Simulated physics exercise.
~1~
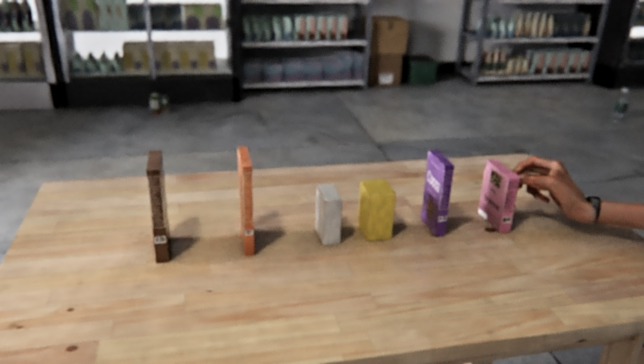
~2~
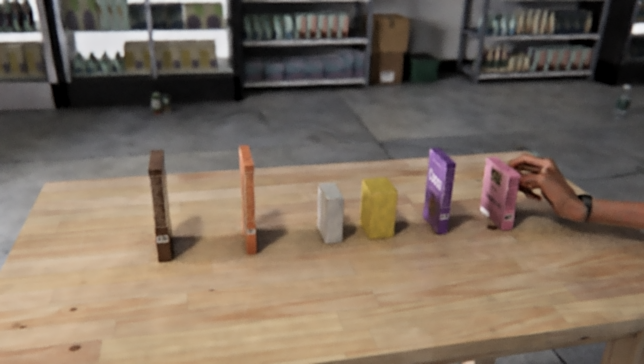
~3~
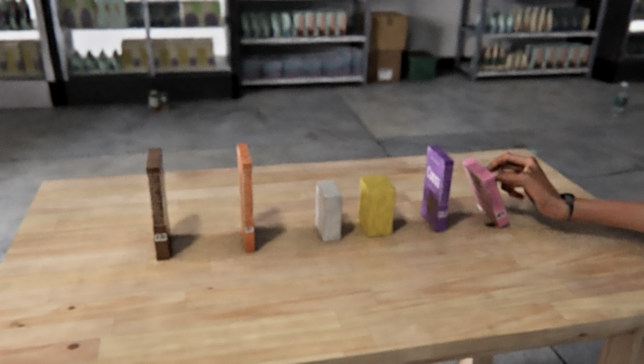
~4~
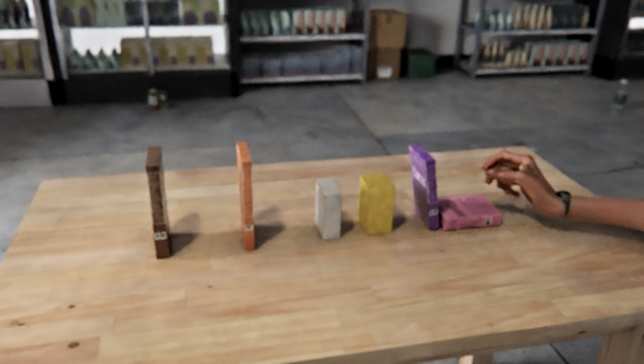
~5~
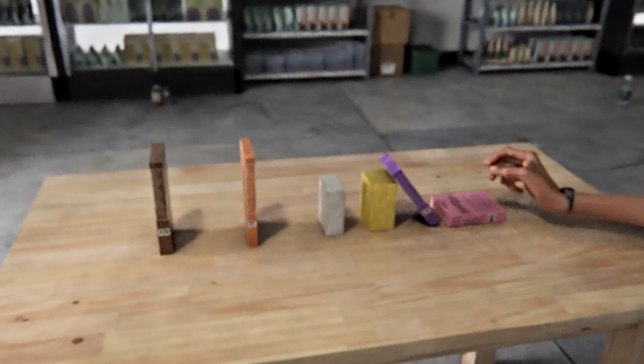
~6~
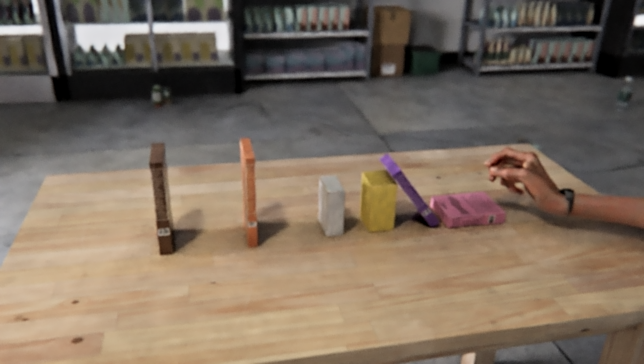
The pink box on the right tipped left as a hand nudged it, fell flat on the wooden table and set the purple box leaning against the yellow one, while the yellow, white, orange and brown boxes stayed standing.
